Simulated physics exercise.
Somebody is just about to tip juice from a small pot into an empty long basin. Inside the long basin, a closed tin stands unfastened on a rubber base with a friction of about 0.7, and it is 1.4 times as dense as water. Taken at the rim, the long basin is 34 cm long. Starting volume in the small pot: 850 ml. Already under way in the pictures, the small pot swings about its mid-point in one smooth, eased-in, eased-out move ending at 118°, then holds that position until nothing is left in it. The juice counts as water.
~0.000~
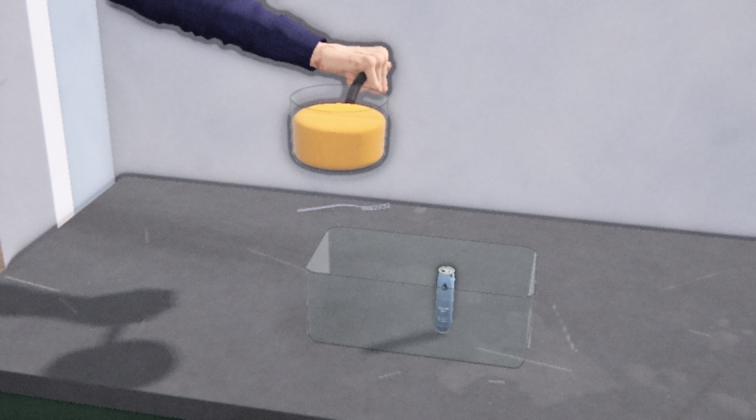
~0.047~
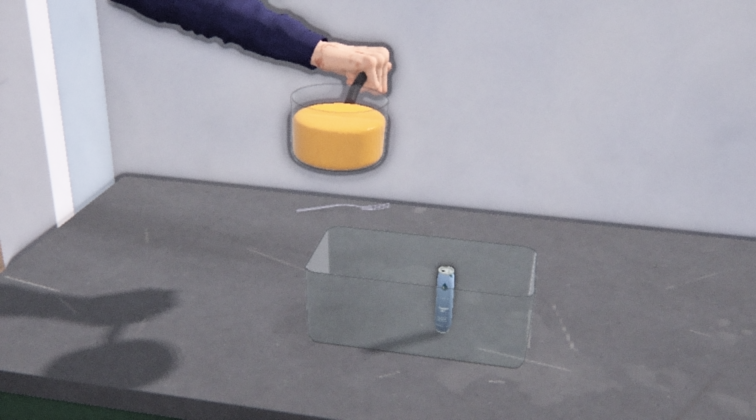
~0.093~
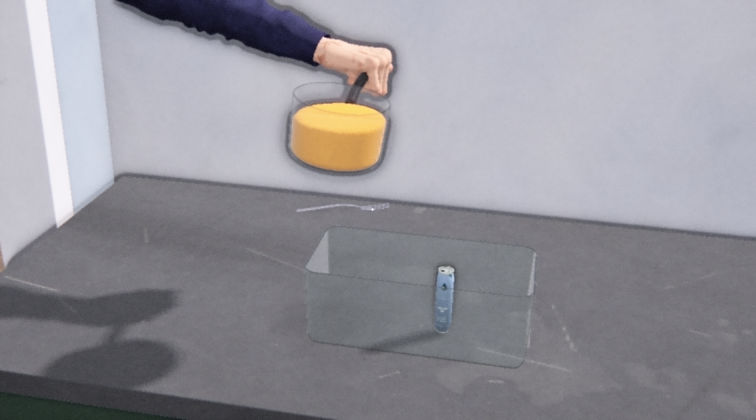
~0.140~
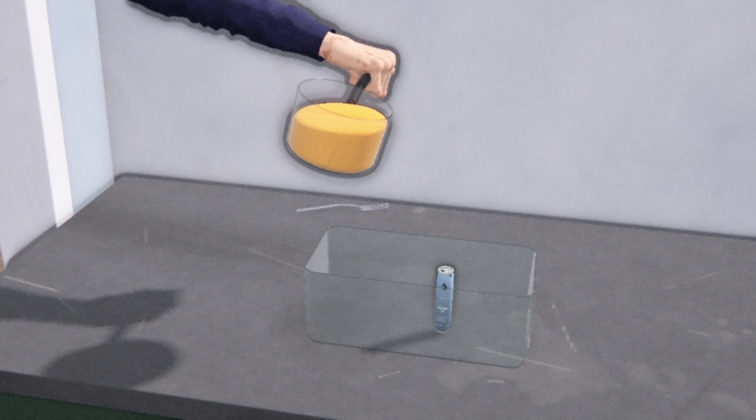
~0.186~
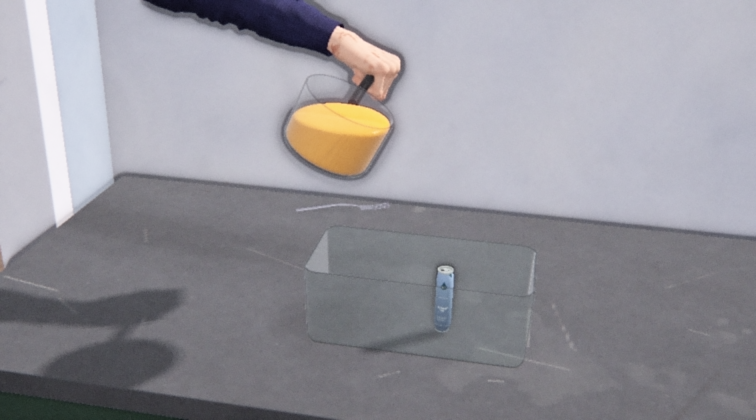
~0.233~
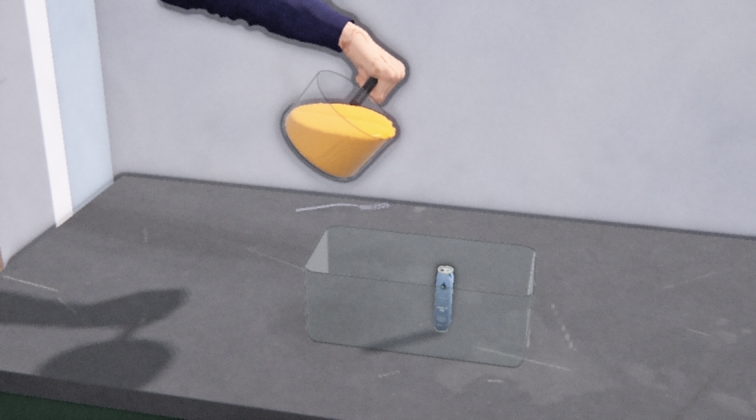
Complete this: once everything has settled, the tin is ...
Once everything has settled, the tin is lying over.
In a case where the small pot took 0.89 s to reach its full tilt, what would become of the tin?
In that case the tin overturns.
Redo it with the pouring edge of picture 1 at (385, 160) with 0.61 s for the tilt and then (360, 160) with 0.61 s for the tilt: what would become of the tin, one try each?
First it stays on its base; then it stays on its base.
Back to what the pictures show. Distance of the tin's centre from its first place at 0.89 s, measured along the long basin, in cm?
Near 3 cm of travel.
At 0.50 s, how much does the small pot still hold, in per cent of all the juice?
Close to 30 percent of the liquid remains at that time.
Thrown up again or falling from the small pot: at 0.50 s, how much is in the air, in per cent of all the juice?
It comes to about 56 percent.
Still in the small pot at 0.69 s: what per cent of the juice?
Close to 4 percent of the whole amount.
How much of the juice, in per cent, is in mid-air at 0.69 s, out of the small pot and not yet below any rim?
Close to 10 %.
By 0.50 s the tilt is 108° and 30 per cent is still to pour; the tin stands where it began.
By 0.69 s the tilt is 118° and 4 per cent is still to pour; the tin leans 4°.
By 0.89 s the tilt is 118° and 0 per cent is still to pour; the tin leans 8°.
By 1.11 s the tilt is 118° and 0 per cent is still to pour; the tin leans 12°.
At rest the tin lies on its side.
